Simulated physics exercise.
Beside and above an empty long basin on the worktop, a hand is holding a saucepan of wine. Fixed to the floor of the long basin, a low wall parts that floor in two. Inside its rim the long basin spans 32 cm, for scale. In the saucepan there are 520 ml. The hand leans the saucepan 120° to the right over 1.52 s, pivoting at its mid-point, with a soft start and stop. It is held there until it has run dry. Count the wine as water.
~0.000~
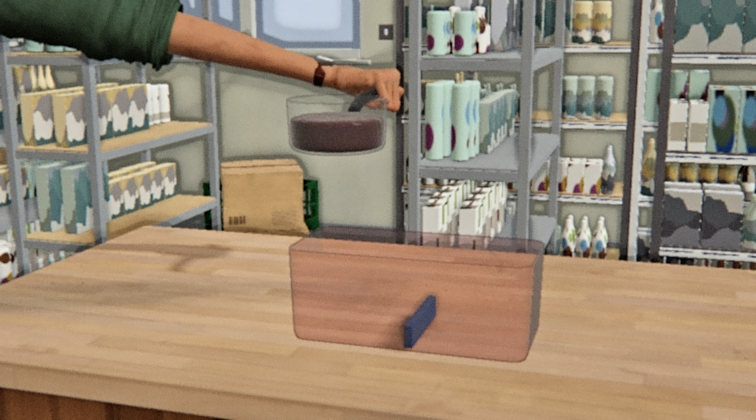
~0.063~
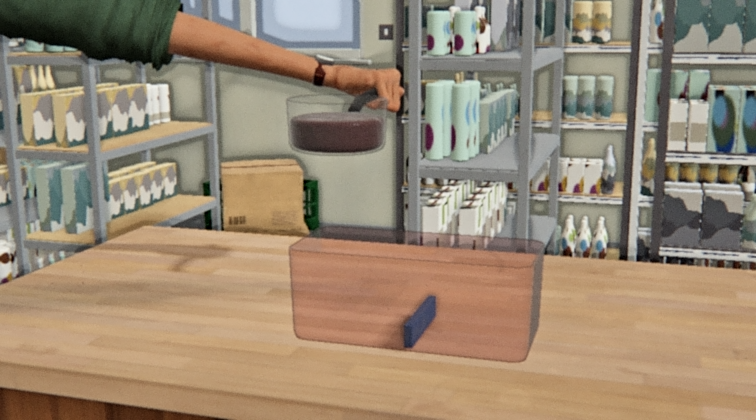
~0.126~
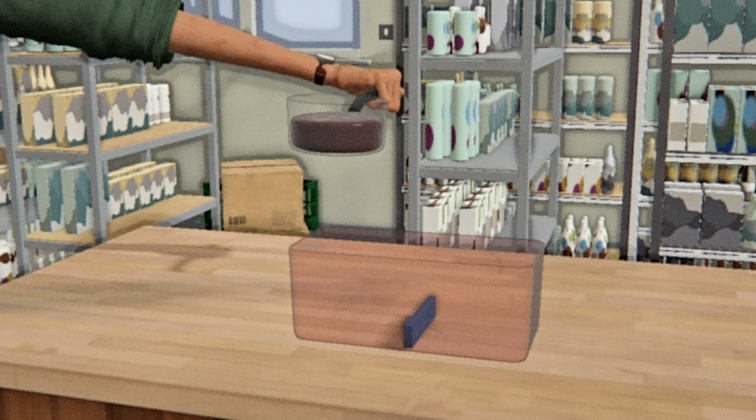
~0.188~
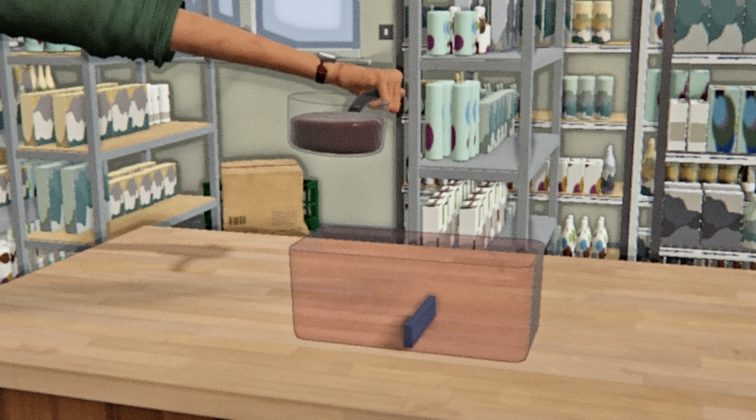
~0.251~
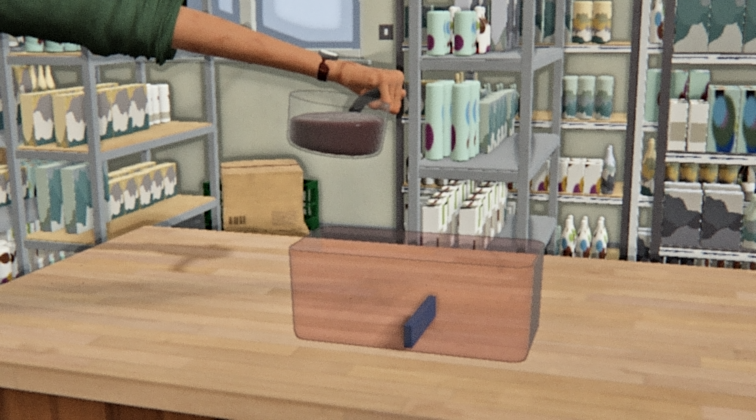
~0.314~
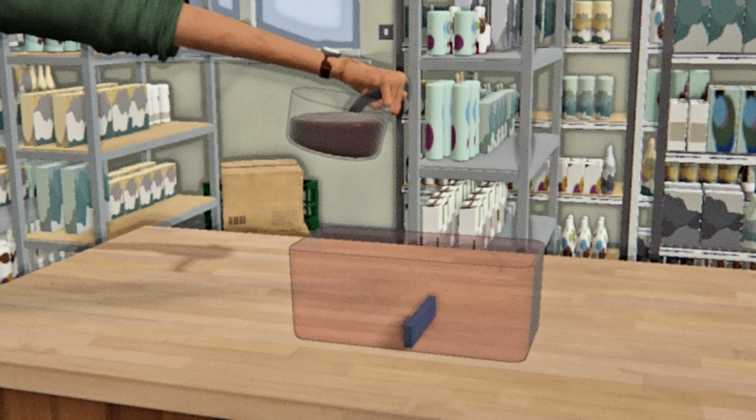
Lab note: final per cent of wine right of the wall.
Approx. 64 %.
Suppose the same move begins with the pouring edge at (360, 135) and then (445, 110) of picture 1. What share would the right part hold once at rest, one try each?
15 in a hundred, followed by 90 in a hundred.
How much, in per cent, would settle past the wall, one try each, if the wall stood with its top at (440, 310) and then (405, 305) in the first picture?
First 40, then 80 per cent.
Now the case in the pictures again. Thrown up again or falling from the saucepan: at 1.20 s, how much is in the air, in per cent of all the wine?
About 9 percent.
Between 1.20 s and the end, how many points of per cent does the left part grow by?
Around 12 per cent.
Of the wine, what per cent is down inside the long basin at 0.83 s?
12 %, give or take.
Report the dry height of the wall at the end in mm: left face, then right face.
For the left, around 24 mm; for the right, around 16 mm.
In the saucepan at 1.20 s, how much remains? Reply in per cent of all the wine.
Around 5 in a hundred.
By 0.83 s the tilt is 68° and 54 per cent is still to pour, 3 is left of the wall and 8 right of it.
By 1.20 s the tilt is 107° and 5 per cent is still to pour, 23 is left of the wall and 63 right of it.
By 1.59 s the tilt is 120° and 0 per cent is still to pour, 36 is left of the wall and 64 right of it.
By 2.02 s the tilt is 120° and 0 per cent is still to pour, 35 is left of the wall and 64 right of it.
At rest 35 per cent lies left of the wall, 64 right of it and 1 outside.
